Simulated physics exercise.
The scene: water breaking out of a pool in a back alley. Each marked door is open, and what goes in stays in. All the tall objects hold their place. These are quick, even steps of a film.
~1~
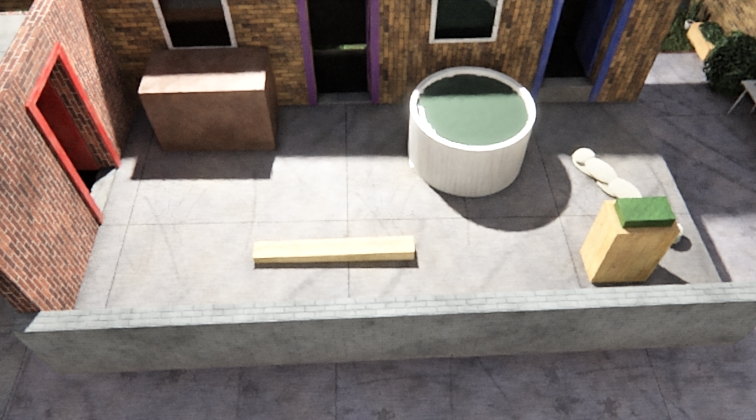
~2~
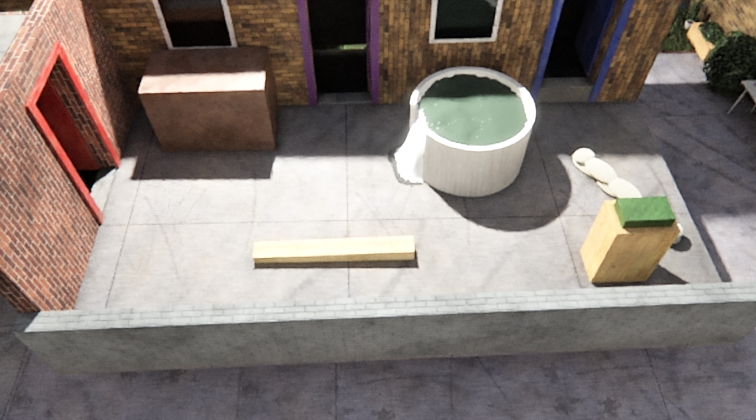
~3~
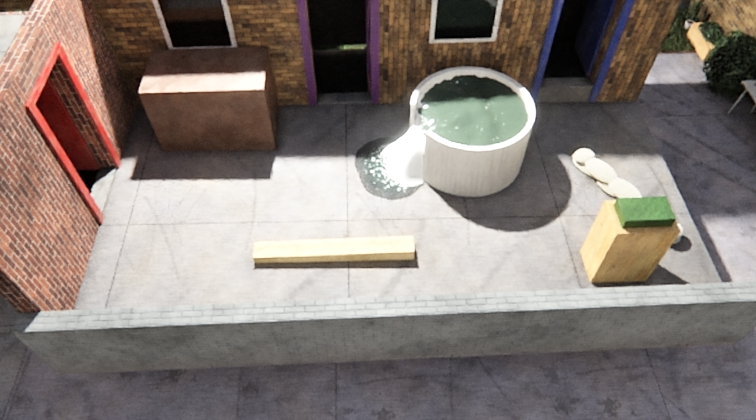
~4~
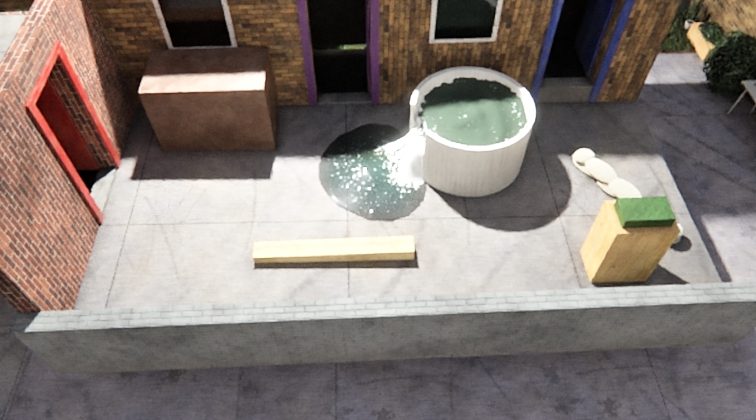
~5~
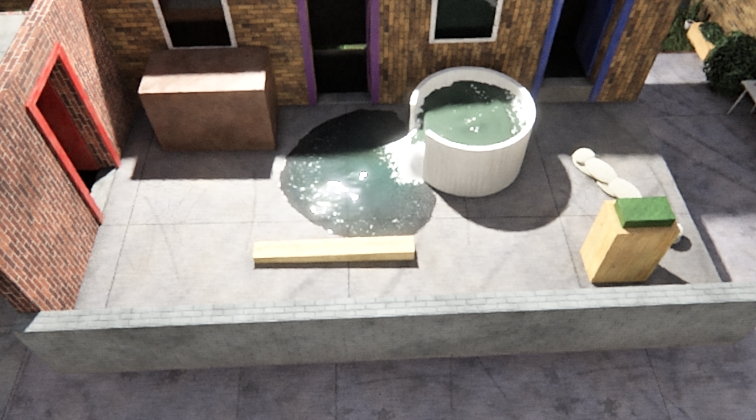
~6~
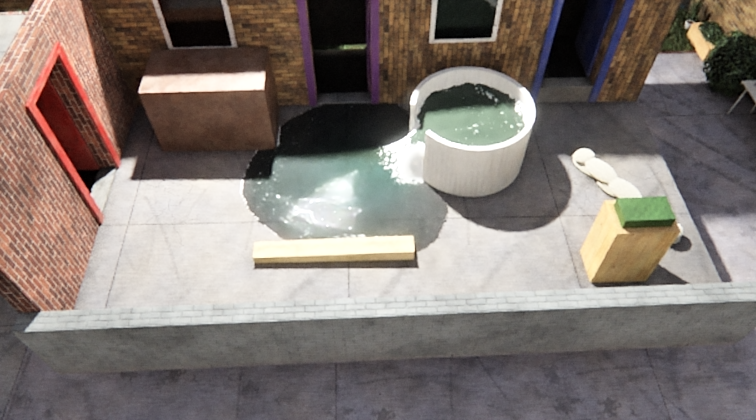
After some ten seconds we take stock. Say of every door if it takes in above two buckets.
In the end: The purple door floods; the red door floods; the blue door holds within the limit.
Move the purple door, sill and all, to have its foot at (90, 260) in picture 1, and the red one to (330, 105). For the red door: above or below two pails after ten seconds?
Then: Red door goes over.
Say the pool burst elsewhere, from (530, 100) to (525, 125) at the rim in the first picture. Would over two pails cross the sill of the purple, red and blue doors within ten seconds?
One by one: Purple stays under; red keeps below it; blue lets less in.
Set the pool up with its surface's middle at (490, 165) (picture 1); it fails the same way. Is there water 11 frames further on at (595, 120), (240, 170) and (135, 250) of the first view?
One after the other: Clear, covered, flooded.
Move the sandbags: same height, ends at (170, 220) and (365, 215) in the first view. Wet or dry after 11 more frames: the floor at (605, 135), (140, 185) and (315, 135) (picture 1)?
One after the other: Free of water, under water, wet.
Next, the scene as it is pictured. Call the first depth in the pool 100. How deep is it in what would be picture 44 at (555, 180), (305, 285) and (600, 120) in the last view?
About 0, 4 and 2 per cent.
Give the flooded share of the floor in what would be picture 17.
About 45 per cent.
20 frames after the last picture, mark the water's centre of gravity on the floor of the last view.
Near (338, 180).
A moment on, water covers 35 % of the floor; the purple door under two buckets in, the red door wet at the sill, nothing in, the blue door not reached.
Next, water covers 45 % of the floor; the purple door over two buckets in, the red door over two buckets in, the blue door not reached.
Then, water covers 50 % of the floor; the purple door over two buckets in, the red door far over two buckets in, the blue door not reached.
Later, water covers 75 % of the floor; the purple door over two buckets in, the red door far over two buckets in, the blue door wet at the sill, nothing in.
In the end, water covers 90 % of the floor; the purple door over two buckets in, the red door far over two buckets in, the blue door wet at the sill, nothing in.
